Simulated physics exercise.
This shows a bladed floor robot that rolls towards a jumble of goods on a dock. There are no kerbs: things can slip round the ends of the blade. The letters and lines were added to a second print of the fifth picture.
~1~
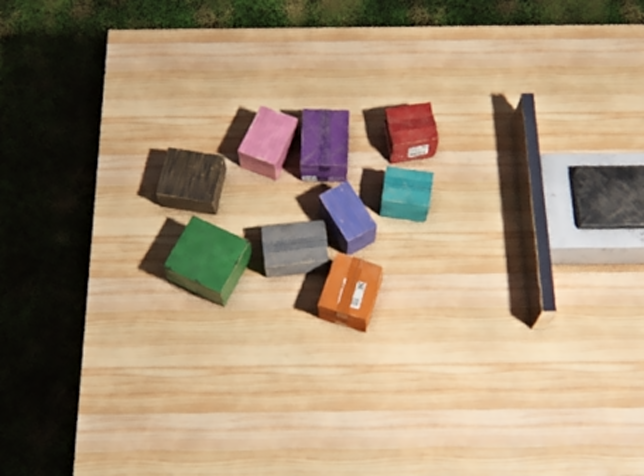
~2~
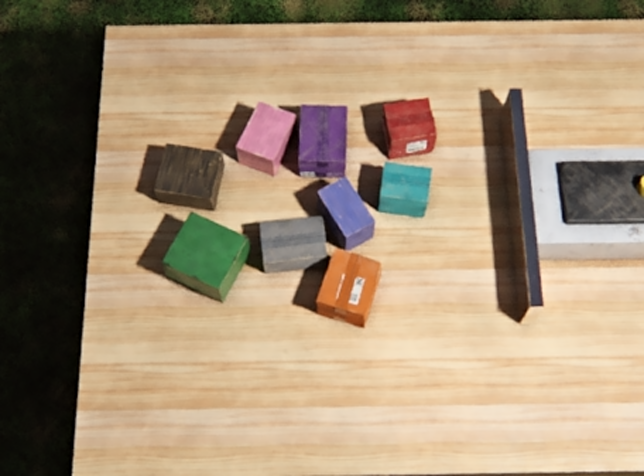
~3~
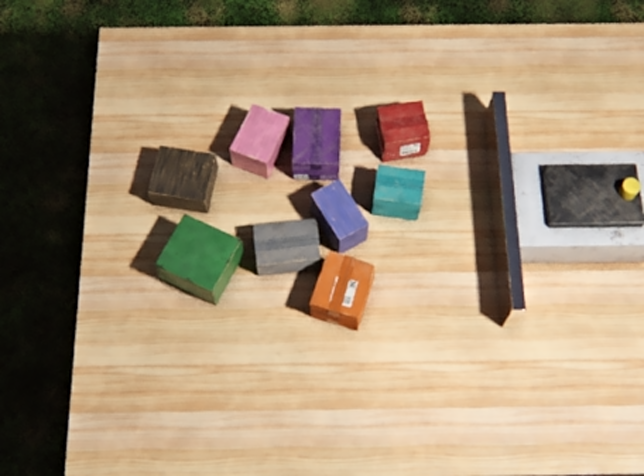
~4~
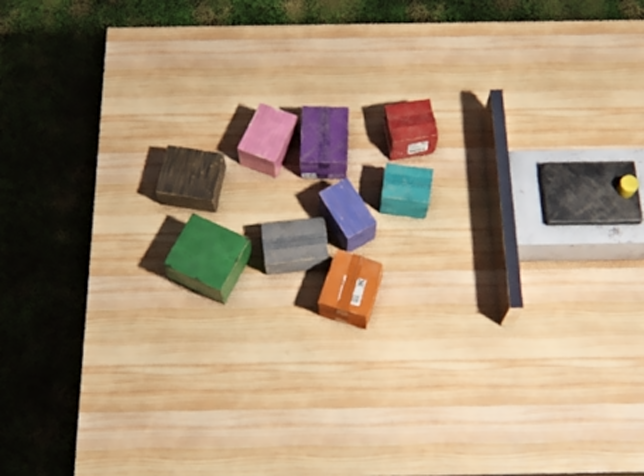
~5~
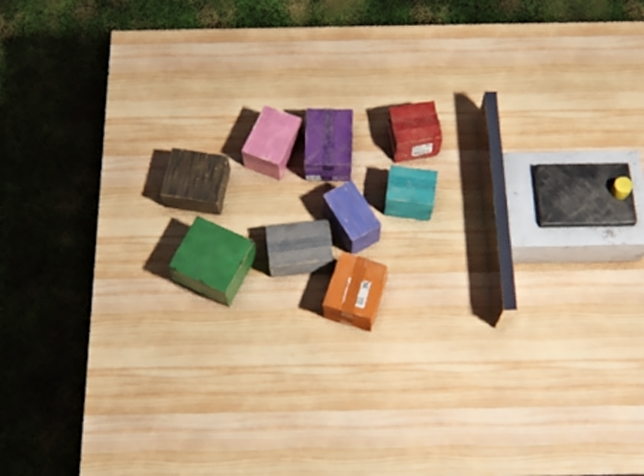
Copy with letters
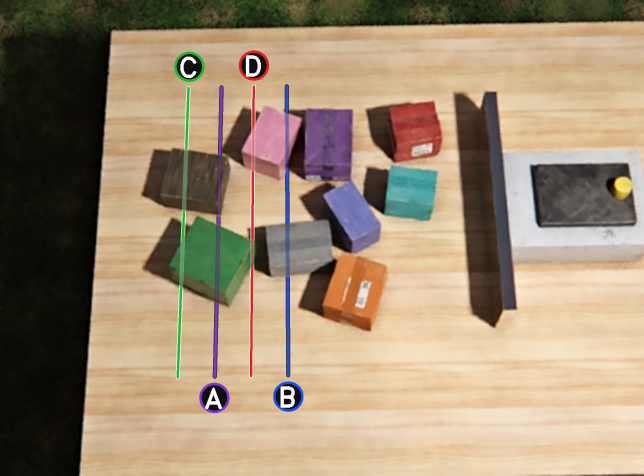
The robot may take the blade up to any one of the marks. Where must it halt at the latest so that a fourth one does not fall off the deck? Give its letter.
At C, and not beyond.
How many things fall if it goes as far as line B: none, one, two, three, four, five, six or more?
By then, none.
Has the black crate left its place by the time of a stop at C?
By then, yes.
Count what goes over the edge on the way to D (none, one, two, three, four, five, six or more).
The count is none.
On the marked copy, A at (218, 224); B at (287, 222); C at (183, 224); D at (253, 223).
Taking C. A third of the way, robot (462, 197); green crate (200, 268); red parcel (350, 132).
Two thirds of the way, robot (347, 199); black crate (139, 198); green crate (138, 285).
When it is over, robot (260, 200); green crate over the edge; pink crate over the edge; two fallen.
As for the rest, A is within the limit but short; B is within the limit but short; D is within the limit but short.
